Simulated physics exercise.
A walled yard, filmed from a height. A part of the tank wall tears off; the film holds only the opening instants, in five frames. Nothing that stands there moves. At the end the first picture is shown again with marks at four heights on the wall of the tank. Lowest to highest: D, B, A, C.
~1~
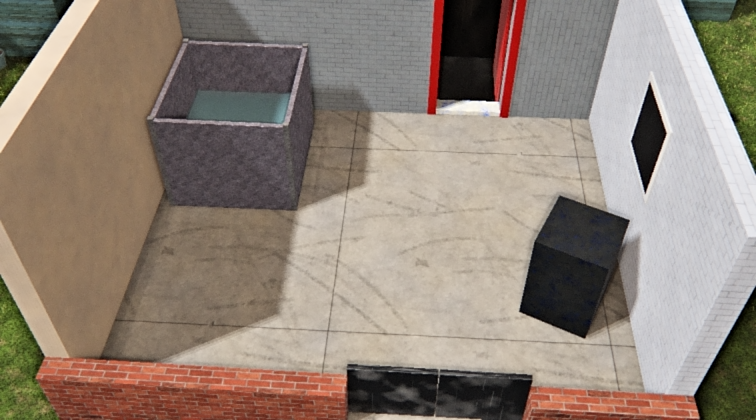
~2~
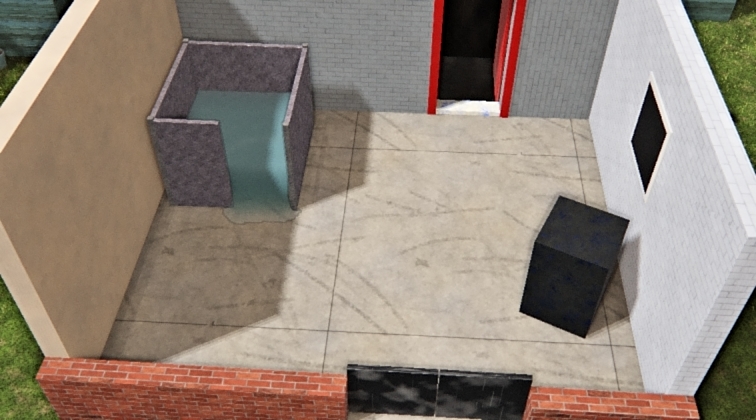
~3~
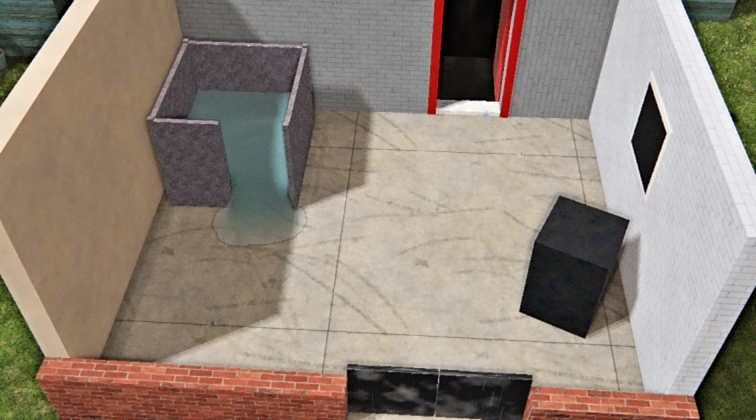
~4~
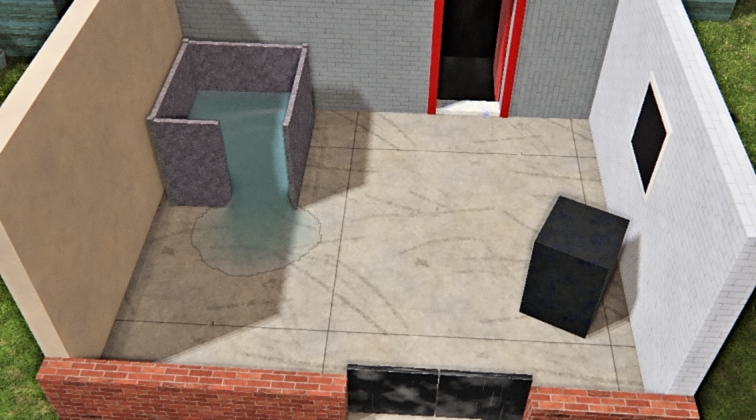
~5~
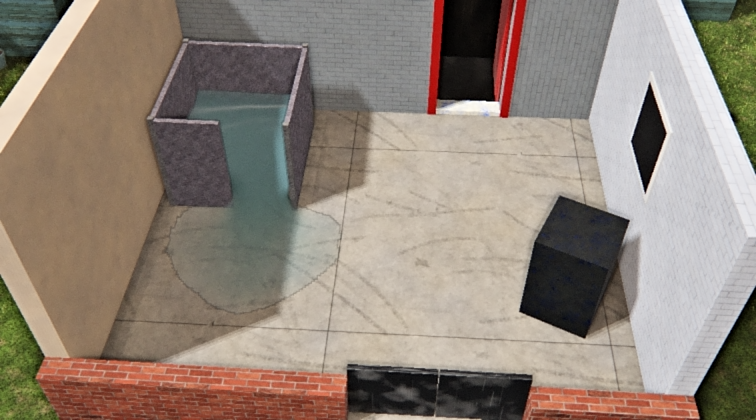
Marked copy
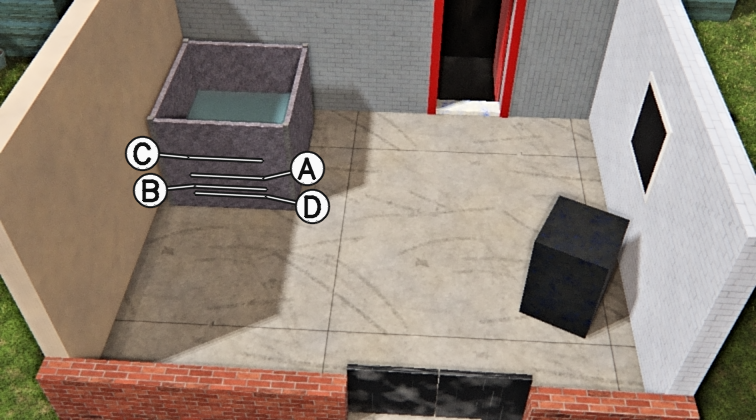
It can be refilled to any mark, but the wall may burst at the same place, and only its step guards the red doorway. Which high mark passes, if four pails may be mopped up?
It is C.
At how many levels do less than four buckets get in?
All of the four.
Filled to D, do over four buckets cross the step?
No, not at all.
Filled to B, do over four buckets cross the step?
No, that is safe.
On the marked copy, A at (227, 176); B at (229, 187); C at (224, 159); D at (231, 194); from the bottom up D, B, A, C.
Choosing A, nothing gets over.
Choosing B, nothing gets over.
Choosing C, a splash gets over, under a bucket.
Choosing D, nothing gets over.
